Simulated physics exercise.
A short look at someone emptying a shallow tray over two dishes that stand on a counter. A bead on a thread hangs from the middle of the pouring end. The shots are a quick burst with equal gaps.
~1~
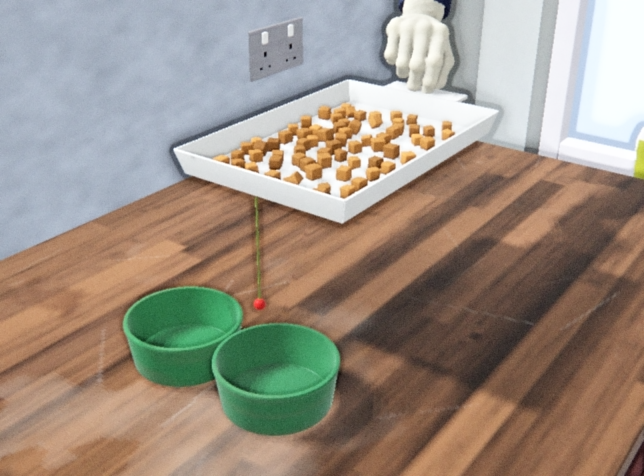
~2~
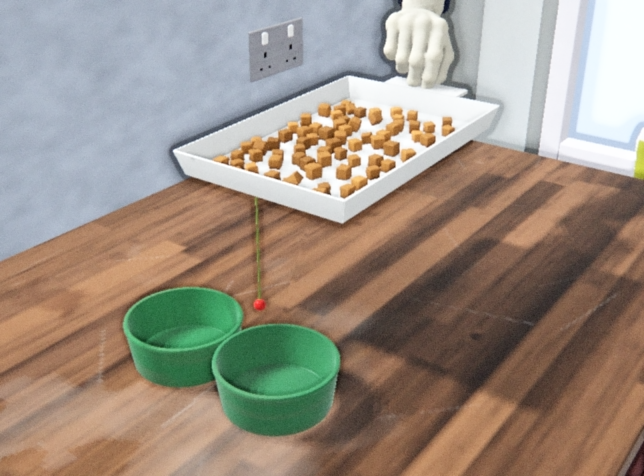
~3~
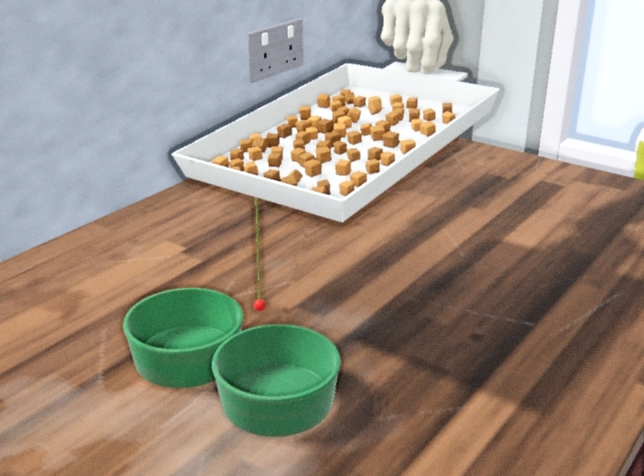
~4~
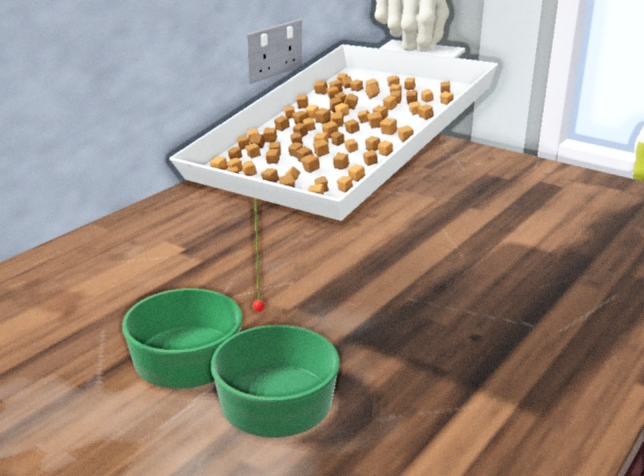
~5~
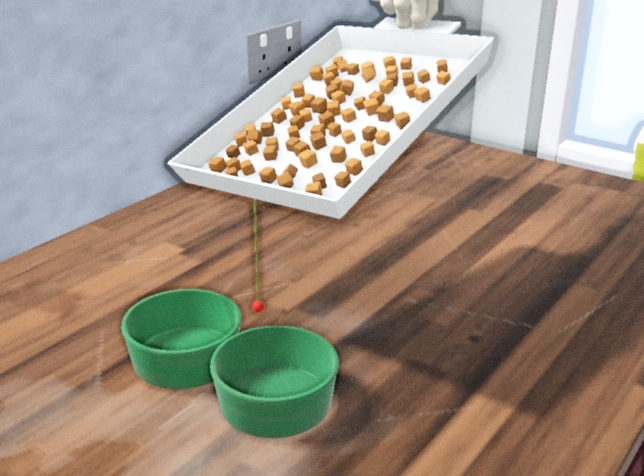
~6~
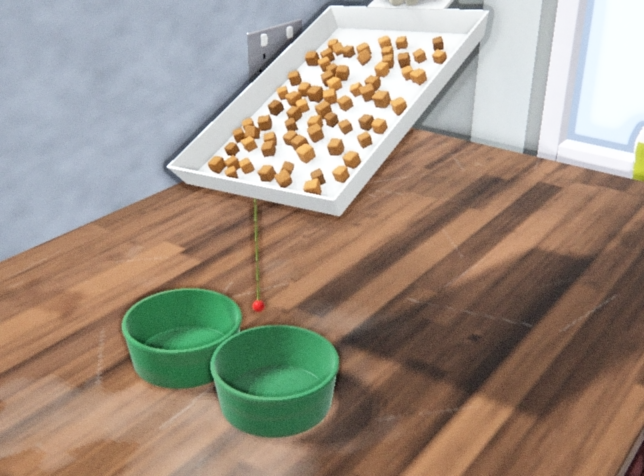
A white hand raises the far end of a tray of brown cubes, tilting it steeply.
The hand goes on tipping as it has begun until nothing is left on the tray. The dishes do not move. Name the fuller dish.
Fuller: The left-hand dish.
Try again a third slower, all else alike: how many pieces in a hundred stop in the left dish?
It comes to 40 per cent or so.
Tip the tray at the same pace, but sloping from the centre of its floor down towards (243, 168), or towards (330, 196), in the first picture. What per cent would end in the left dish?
First some 60, then 0 per cent.
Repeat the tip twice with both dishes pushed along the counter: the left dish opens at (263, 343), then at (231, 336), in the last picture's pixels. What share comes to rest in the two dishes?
Near 10 % and 30 %.
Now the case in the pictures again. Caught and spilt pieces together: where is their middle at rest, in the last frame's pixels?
Around (171, 355).
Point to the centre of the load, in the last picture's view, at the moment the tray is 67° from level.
Close to (231, 141).
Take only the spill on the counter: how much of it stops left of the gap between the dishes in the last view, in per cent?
Roughly 100 in a hundred.
Just after the last frame, tray tipped steeply; every one on the tray.
A moment on, tray tipped past a quarter turn; almost all on the tray; about a tenth in the left dish; just a few outside both; just a few in the air.
Further on, tray tipped past a quarter turn; about a tenth in the right dish; roughly two thirds in the left dish; roughly a third outside both.
When it is over, tray tipped past a quarter turn; about a tenth in the right dish; roughly two thirds in the left dish; roughly a third outside both.
